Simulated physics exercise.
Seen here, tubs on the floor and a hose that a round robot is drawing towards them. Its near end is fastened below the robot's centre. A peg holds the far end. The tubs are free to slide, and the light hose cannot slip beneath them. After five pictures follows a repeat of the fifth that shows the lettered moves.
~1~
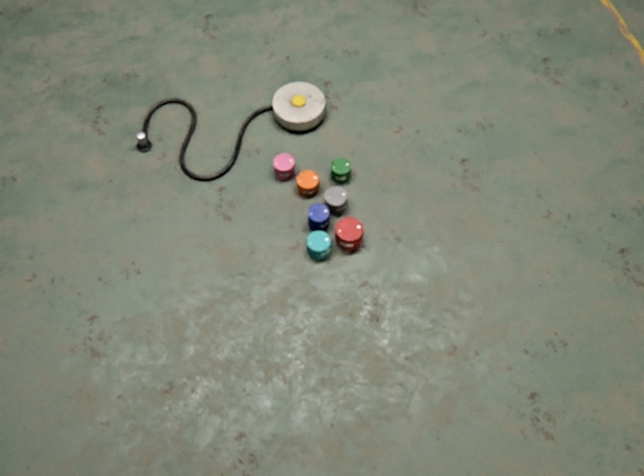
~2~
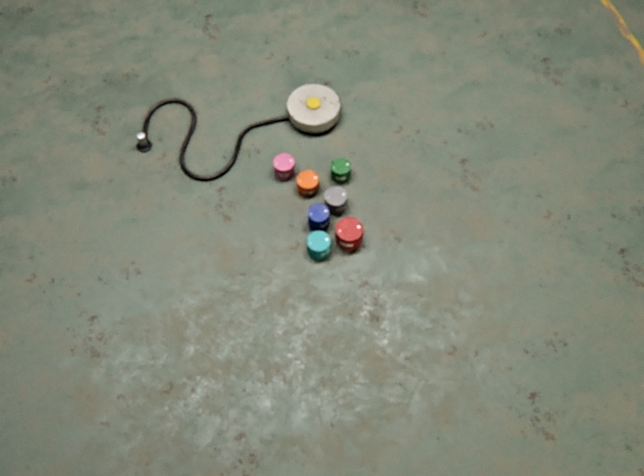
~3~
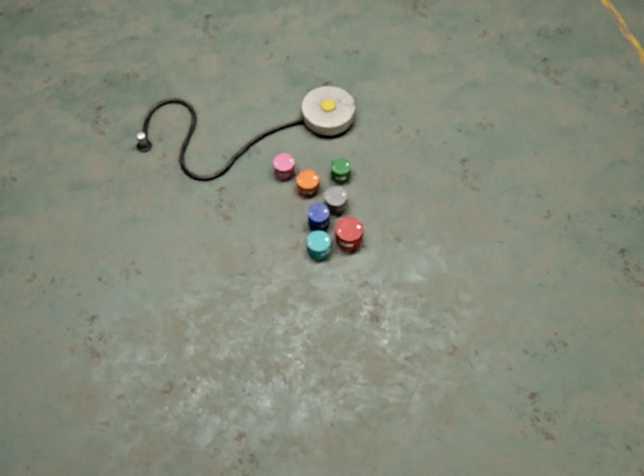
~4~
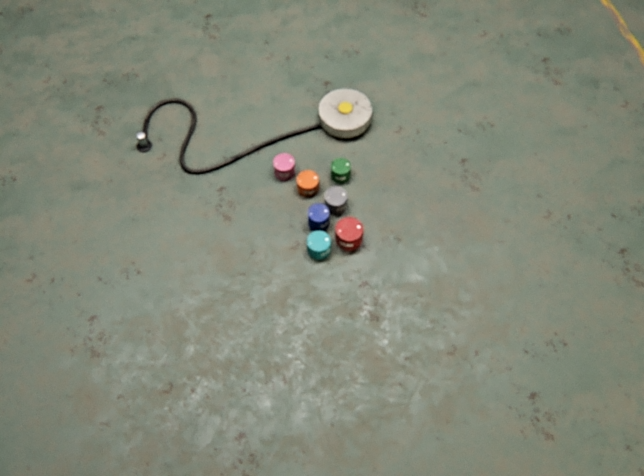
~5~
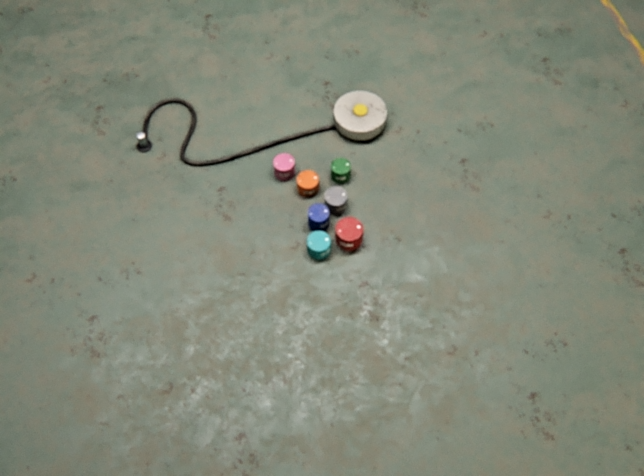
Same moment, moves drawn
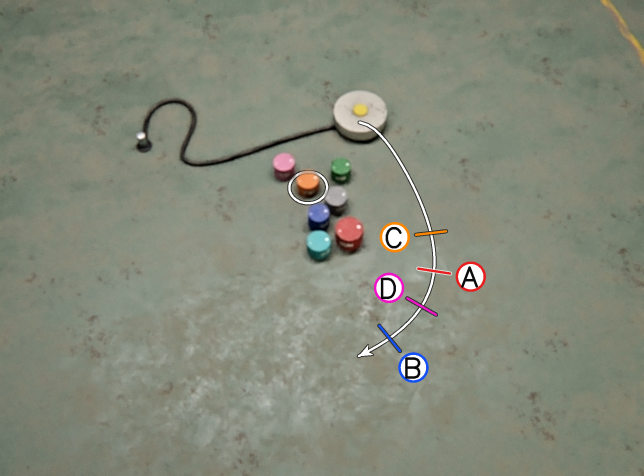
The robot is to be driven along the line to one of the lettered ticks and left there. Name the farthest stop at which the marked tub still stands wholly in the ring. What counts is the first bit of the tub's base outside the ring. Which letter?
Mark D.
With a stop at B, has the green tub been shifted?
By then, yes.
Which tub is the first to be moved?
The green one.
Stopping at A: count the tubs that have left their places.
The count is none.
On the marked copy, A at (434, 271); B at (390, 338); C at (431, 233); D at (422, 306); the ring at (308, 187); the route from (360, 122) via (431, 233) to (359, 356).
Following D. Soon after the start, robot (407, 167); orange tub (308, 184).
Later, robot (434, 236); orange tub (308, 184).
In the end, robot (423, 302); orange tub (305, 183); green tub (325, 189); the orange tub is still in its ring.
As for the rest, A is safe but short; B drags the ringed tub to (296, 194); C is safe but short.
